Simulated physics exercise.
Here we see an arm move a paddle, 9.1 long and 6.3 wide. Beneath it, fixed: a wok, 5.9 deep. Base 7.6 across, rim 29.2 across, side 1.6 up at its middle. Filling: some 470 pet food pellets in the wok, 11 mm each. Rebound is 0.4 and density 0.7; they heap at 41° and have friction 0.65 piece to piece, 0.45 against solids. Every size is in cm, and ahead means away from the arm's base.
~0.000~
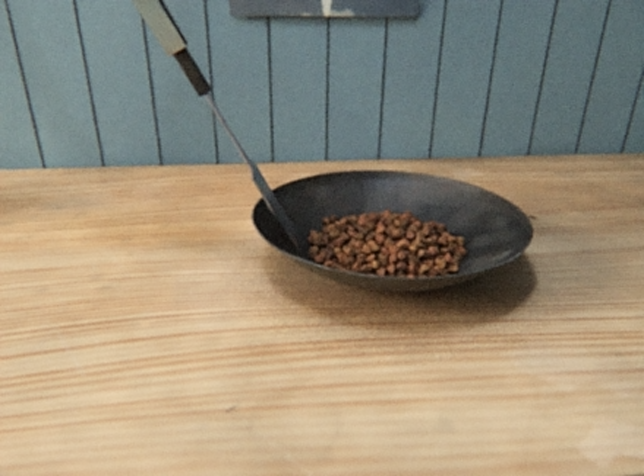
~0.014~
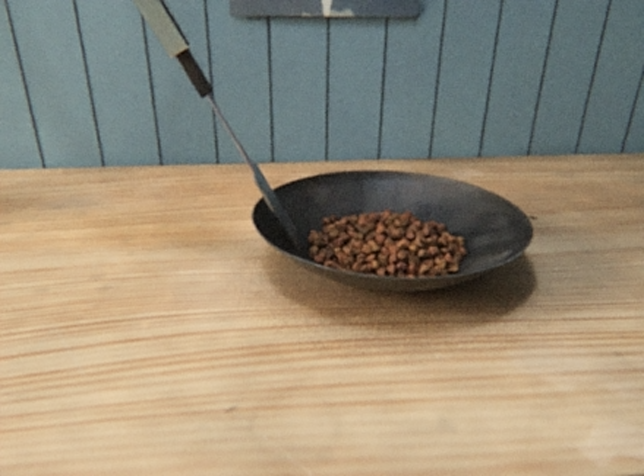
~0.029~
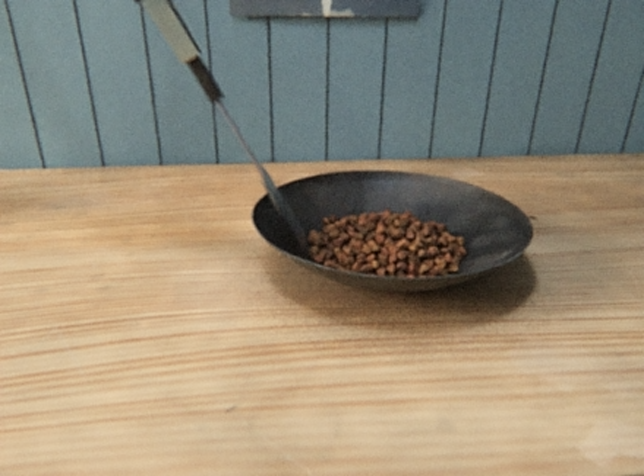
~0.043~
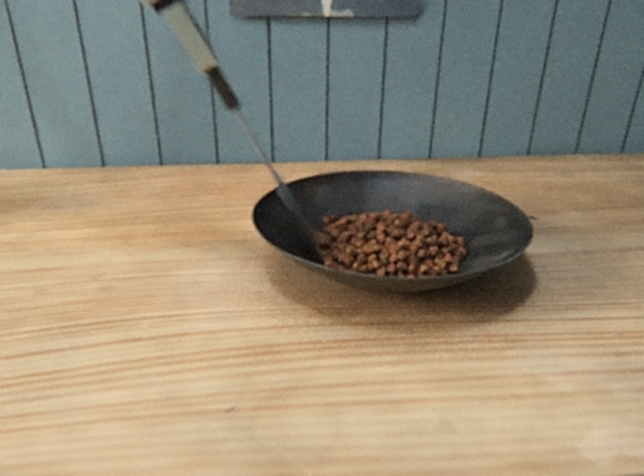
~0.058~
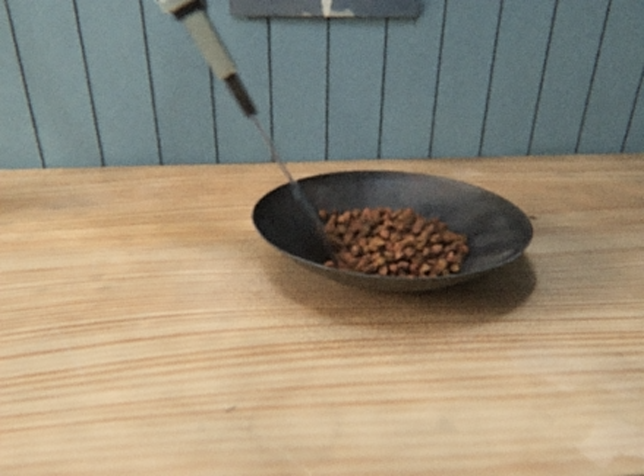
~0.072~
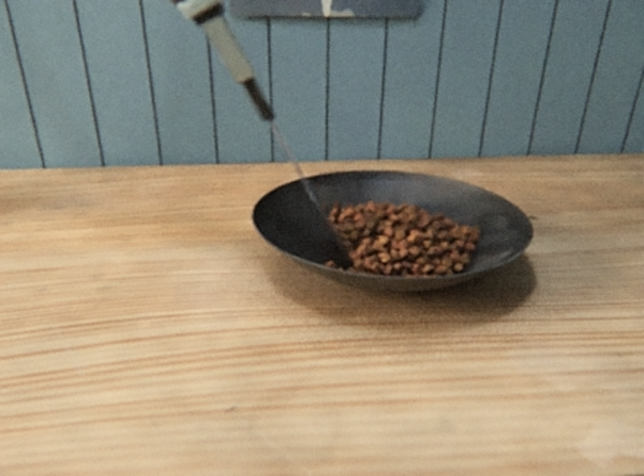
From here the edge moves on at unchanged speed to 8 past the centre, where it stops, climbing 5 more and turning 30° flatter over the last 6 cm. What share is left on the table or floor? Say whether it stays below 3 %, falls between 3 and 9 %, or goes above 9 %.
It goes above 9 %.
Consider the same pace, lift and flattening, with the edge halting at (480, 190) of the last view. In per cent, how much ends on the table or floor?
Roughly 30 per cent.
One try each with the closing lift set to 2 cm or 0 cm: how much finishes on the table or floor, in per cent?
Roughly 20 per cent, then 15 per cent.
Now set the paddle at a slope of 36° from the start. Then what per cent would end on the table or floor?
Near 15 %.
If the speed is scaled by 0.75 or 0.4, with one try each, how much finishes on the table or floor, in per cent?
Try one about 10 %, try two about 0 %.
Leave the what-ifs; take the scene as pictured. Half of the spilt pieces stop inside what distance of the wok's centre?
It works out to near 28 cm.
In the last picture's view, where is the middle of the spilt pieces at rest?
The centre sits at roughly (610, 247).
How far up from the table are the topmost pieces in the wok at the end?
It reaches roughly 6.5 cm.
After 0.11 s, sloping 62°, highest piece 7 above the table; 469 in the wok.
After 0.14 s, sloping 53°, highest piece 8 above the table; 469 in the wok.
After 0.36 s, sloping 32°, highest piece 13 above the table; 387 in the wok, 43 on the table or floor, 39 on the blade or in flight.
After 1.41 s, sloping 32°, highest piece 7 above the table; 387 in the wok, 82 on the table or floor.
In the end, 387 in the wok, 82 on the table or floor. That is 17 % on the table or floor.
